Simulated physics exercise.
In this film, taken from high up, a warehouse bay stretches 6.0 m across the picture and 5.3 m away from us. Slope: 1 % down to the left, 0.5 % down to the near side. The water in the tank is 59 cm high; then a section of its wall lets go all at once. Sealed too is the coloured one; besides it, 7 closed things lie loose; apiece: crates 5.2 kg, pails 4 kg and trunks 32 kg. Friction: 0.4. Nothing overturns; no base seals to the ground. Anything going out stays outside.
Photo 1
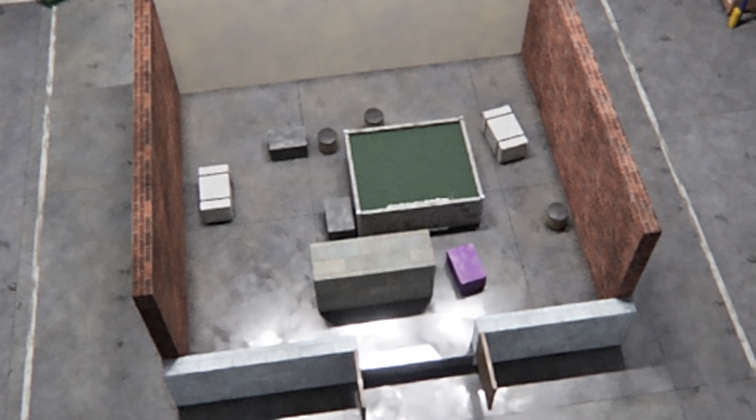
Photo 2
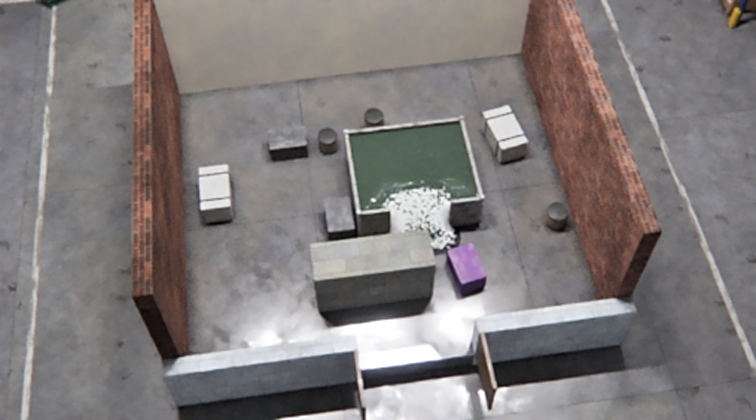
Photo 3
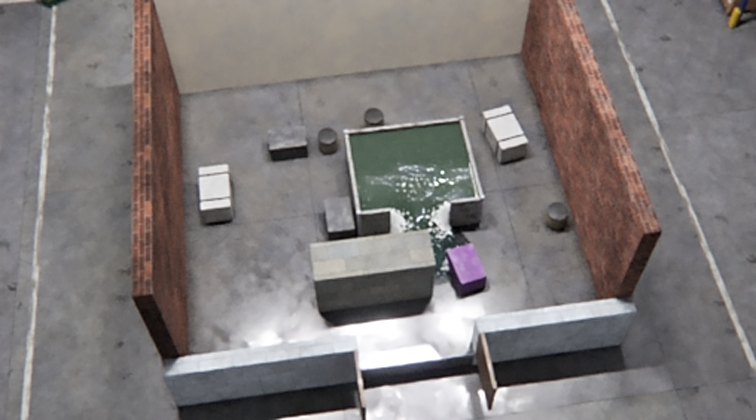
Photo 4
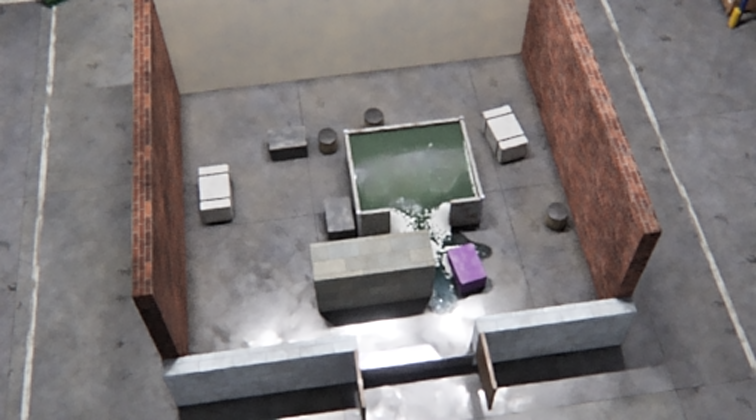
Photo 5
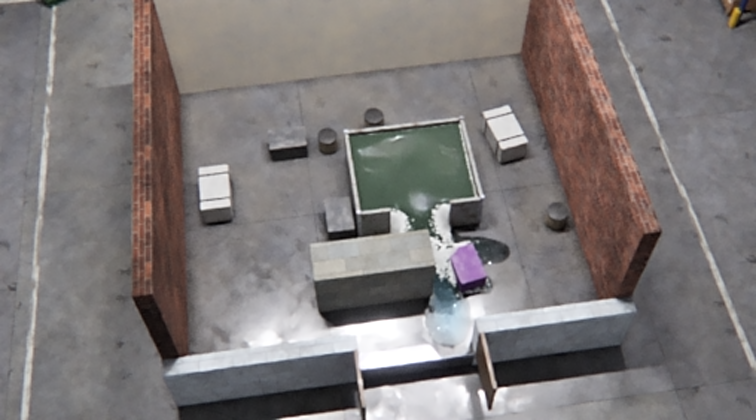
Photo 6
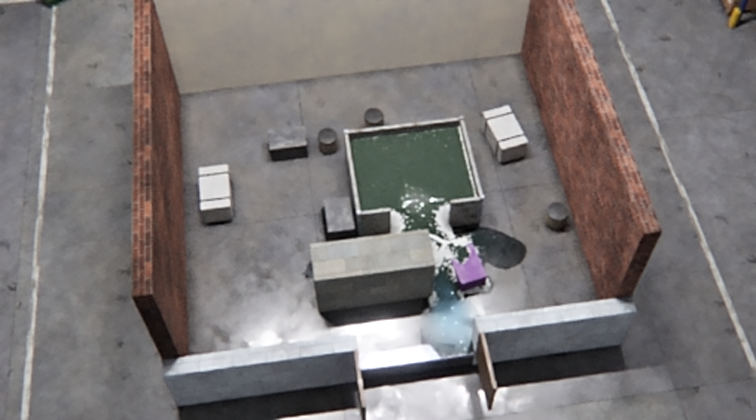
In a walled warehouse bay, water burst through the front of a square tank of green water and poured between a long gray block and a purple crate, spreading across the floor toward the low front wall.
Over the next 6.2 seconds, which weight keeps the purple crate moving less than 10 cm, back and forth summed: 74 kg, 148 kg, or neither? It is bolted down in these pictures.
It will need the upper figure.
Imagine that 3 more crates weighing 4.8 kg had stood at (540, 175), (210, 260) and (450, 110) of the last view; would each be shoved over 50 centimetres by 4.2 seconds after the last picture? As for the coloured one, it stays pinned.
Going one by one: Stays closer, goes farther, stays closer.
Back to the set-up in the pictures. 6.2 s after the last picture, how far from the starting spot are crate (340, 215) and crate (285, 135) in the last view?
The first is off by 60 cm, the second by 10 cm.
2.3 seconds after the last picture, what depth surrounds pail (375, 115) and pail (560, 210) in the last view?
Close to 0 and 5 centimetres.
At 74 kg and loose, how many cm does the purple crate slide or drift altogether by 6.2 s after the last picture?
All together it comes to about 60 cm.
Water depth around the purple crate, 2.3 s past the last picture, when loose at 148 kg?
Roughly 9 cm.
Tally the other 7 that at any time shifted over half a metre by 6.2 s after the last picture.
The answer here is 2.
Then, 0.6 s after the last picture the purple crate would be 33 cm from its start with 74 kg and 0 cm from its start with 148 kg; 13 cm of water round it then.
Then, 2.3 s after the last picture the purple crate would be 66 cm from its start with 74 kg and 0 cm from its start with 148 kg; 9 cm of water round it then.
Then, 4.2 s after the last picture the purple crate would be 66 cm from its start with 74 kg and 0 cm from its start with 148 kg; 9 cm of water round it then.
Then, 6.2 s after the last picture the purple crate would be 66 cm from its start with 74 kg and 0 cm from its start with 148 kg; 7 cm of water round it then.
